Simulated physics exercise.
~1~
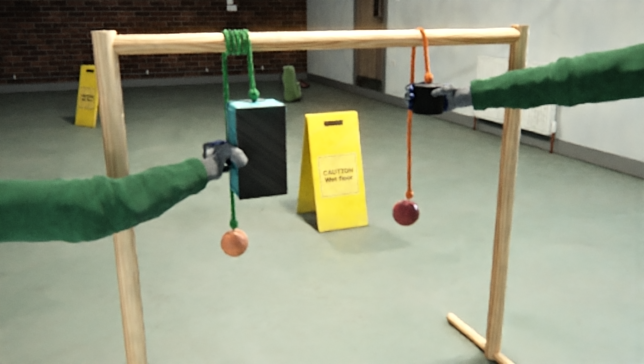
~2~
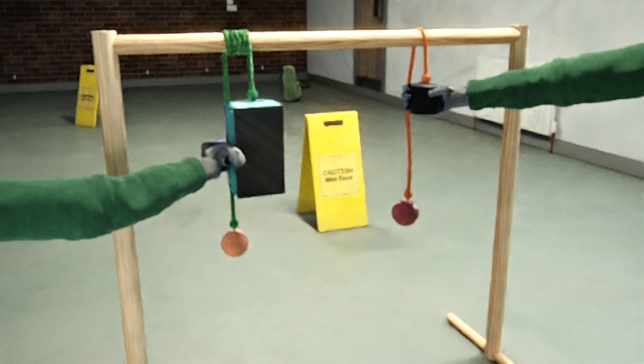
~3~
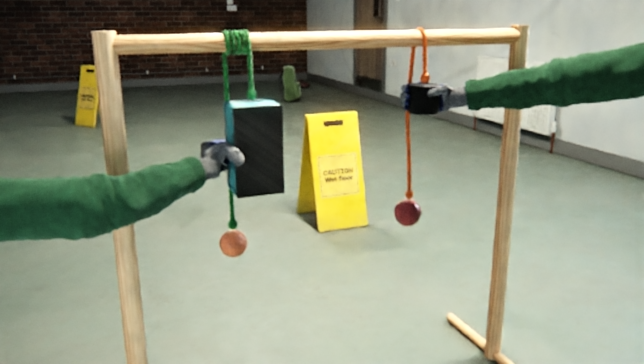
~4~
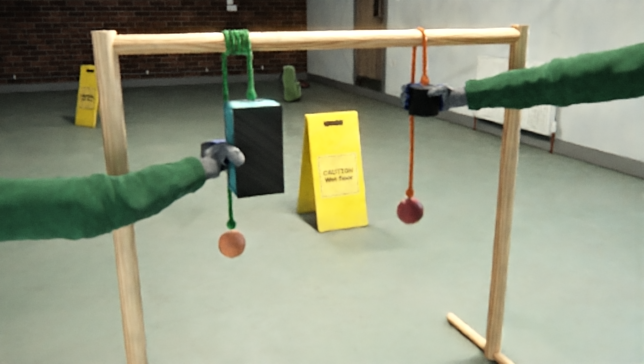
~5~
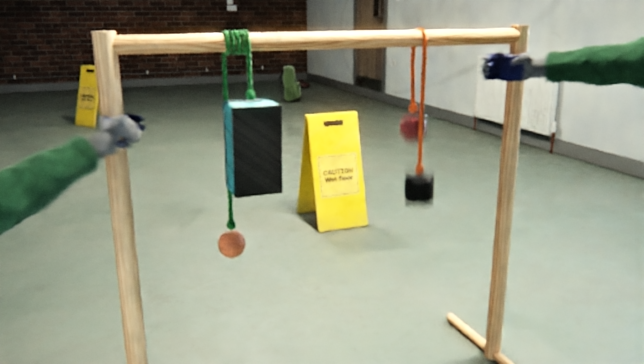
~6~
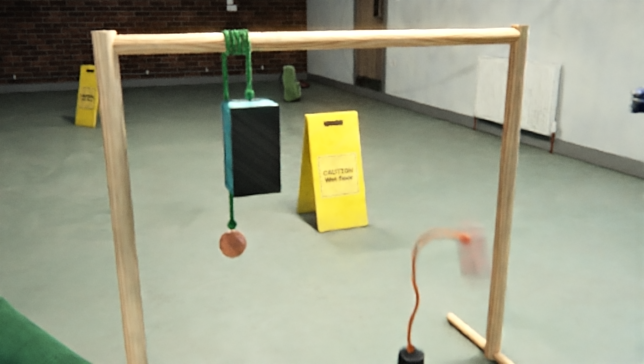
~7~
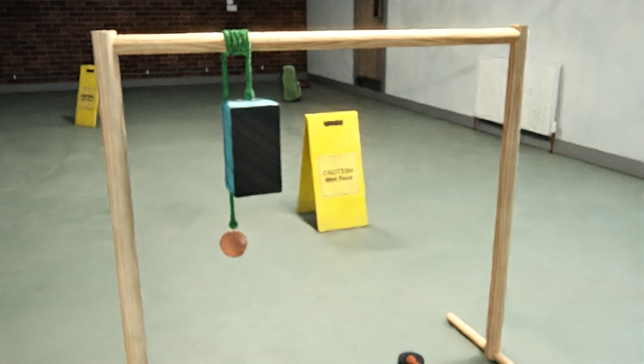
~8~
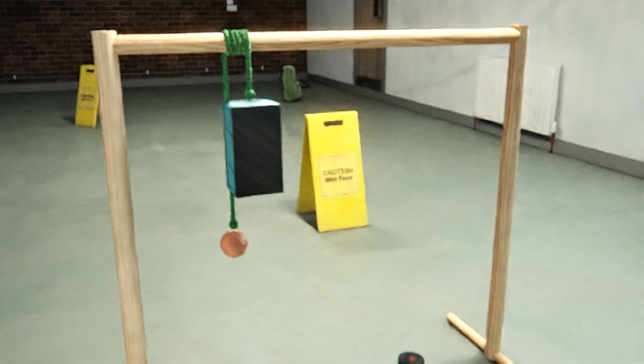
A wooden frame with a crossbar stands in a grey-floored room, seen from the front by a still camera, with yellow caution signs behind it. At left a turquoise case with a black face hangs on green rope wound around the bar, an orange ball dangling below. At right a gloved hand holds a small black object on an orange rope draped over the bar, opposite a red ball. Both green-sleeved arms let go and withdraw. The black object drops, pulling the rope off the bar, and ends on the floor, while the case stays hanging.
